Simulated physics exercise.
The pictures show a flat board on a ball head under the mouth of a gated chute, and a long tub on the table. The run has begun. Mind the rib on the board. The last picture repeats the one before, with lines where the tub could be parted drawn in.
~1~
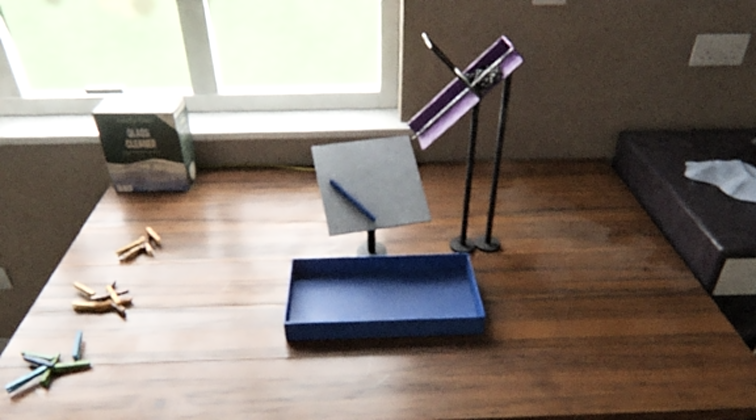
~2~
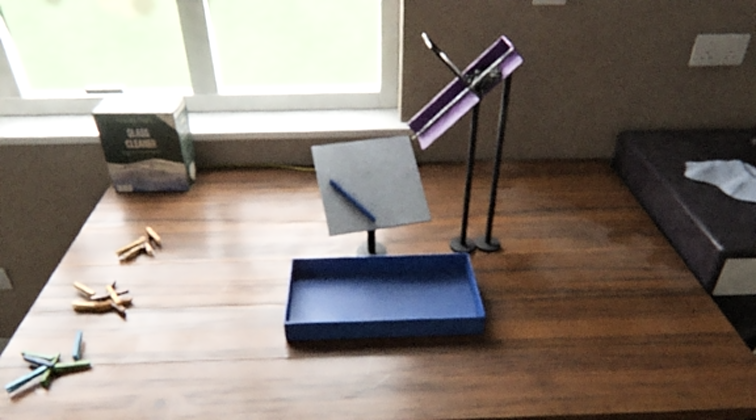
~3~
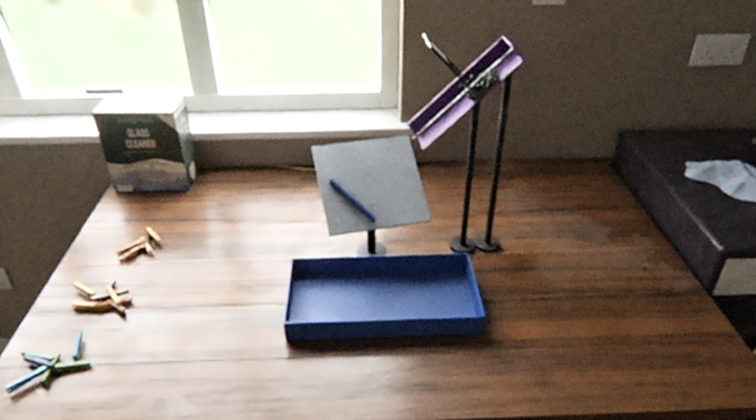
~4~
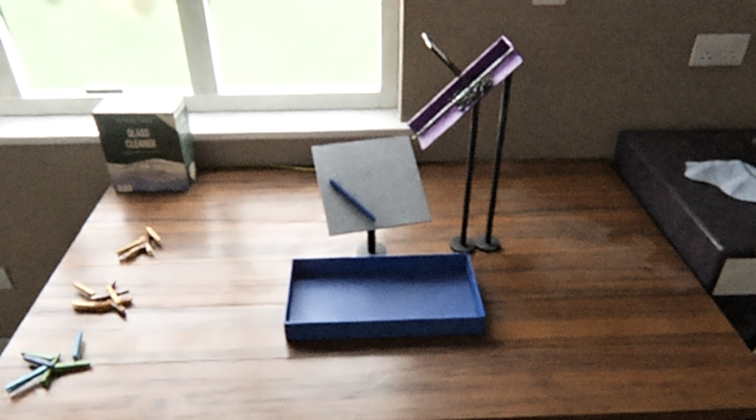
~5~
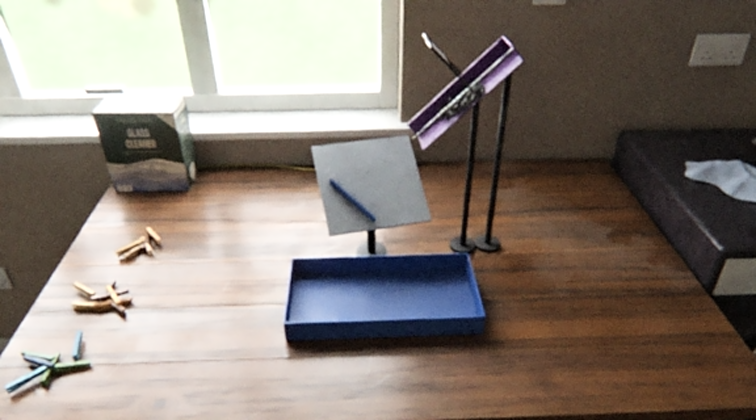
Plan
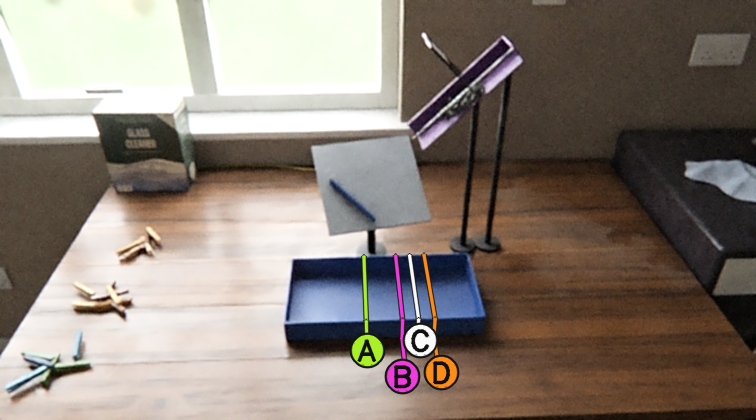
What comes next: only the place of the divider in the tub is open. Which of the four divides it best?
B is best.
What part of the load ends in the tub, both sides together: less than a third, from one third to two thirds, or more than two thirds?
About that: More than two thirds.
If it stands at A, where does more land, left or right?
Right.
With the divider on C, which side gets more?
Left.
On the marked copy, line A crosses the front rim at (366, 320); line B crosses the front rim at (402, 319); line C crosses the front rim at (418, 318); line D crosses the front rim at (435, 318).
With A, of what is caught, just a few on the left of the divider, almost all on the right.
With B, of what is caught, roughly two thirds on the left of the divider, roughly a third on the right.
With C, of what is caught, almost all on the left of the divider, about a tenth on the right.
With D, of what is caught, every piece on the left of the divider, not one piece on the right.
